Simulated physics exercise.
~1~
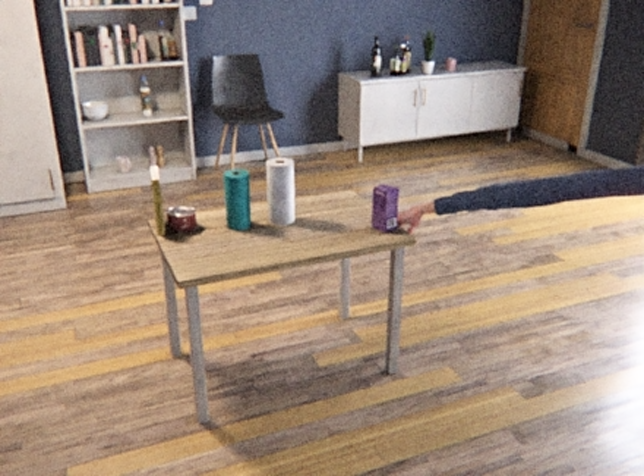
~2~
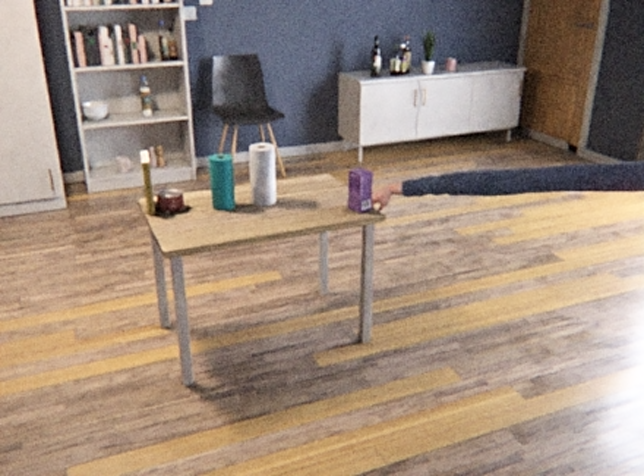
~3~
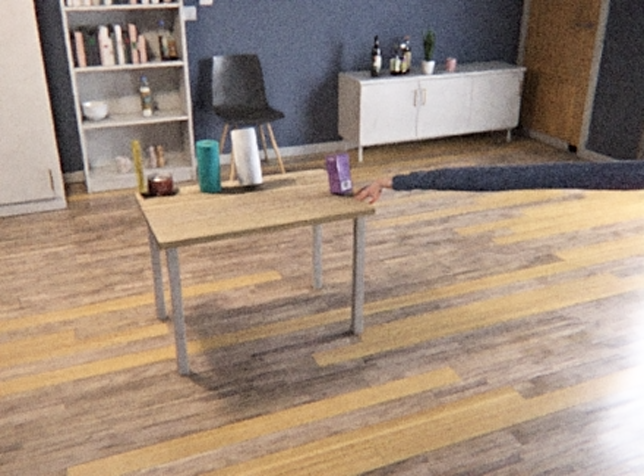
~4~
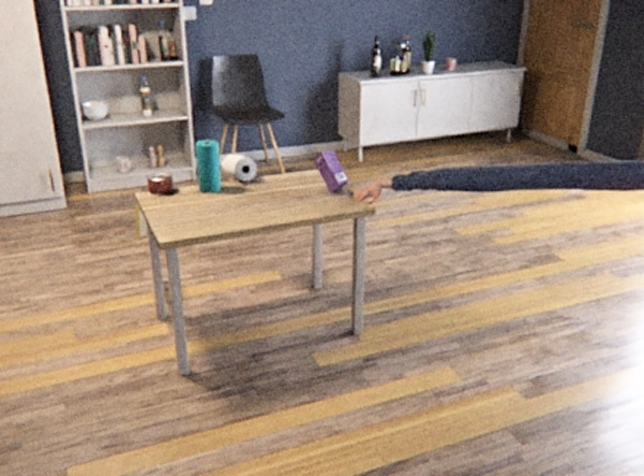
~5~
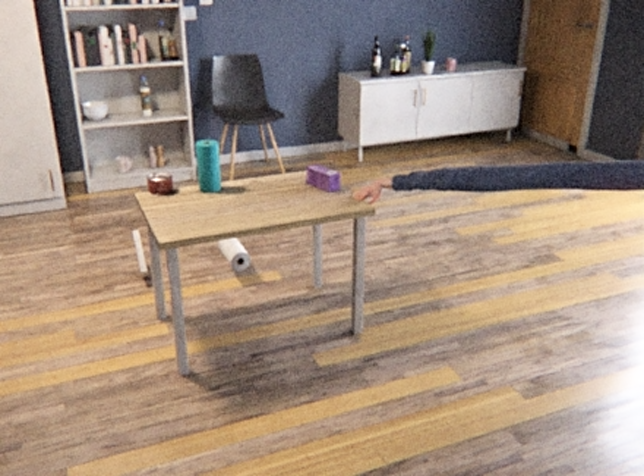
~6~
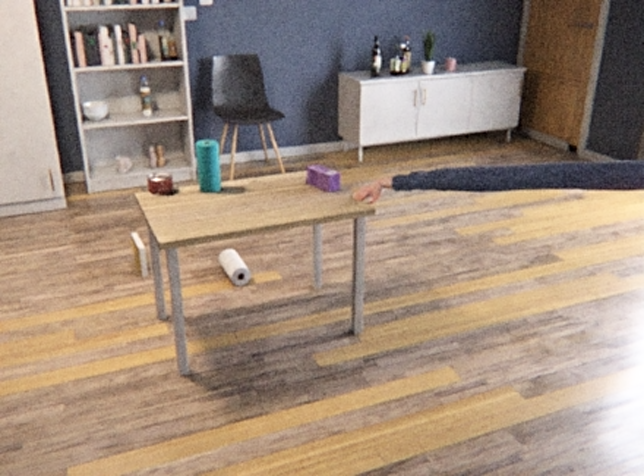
A small wooden table slides away across the floor as a hand at its right edge, on an outstretched dark-sleeved arm, pushes it. It carries a slim yellow book, a red tub, a turquoise roll, a white roll and a purple carton. When the table halts, the book, white roll and carton tilt. The book drops off the far side, while the white roll tips over and follows it to the floor. The carton topples onto its side on the tabletop. At the end, the turquoise roll stands upright beside the red tub, with the book and white roll lying below.
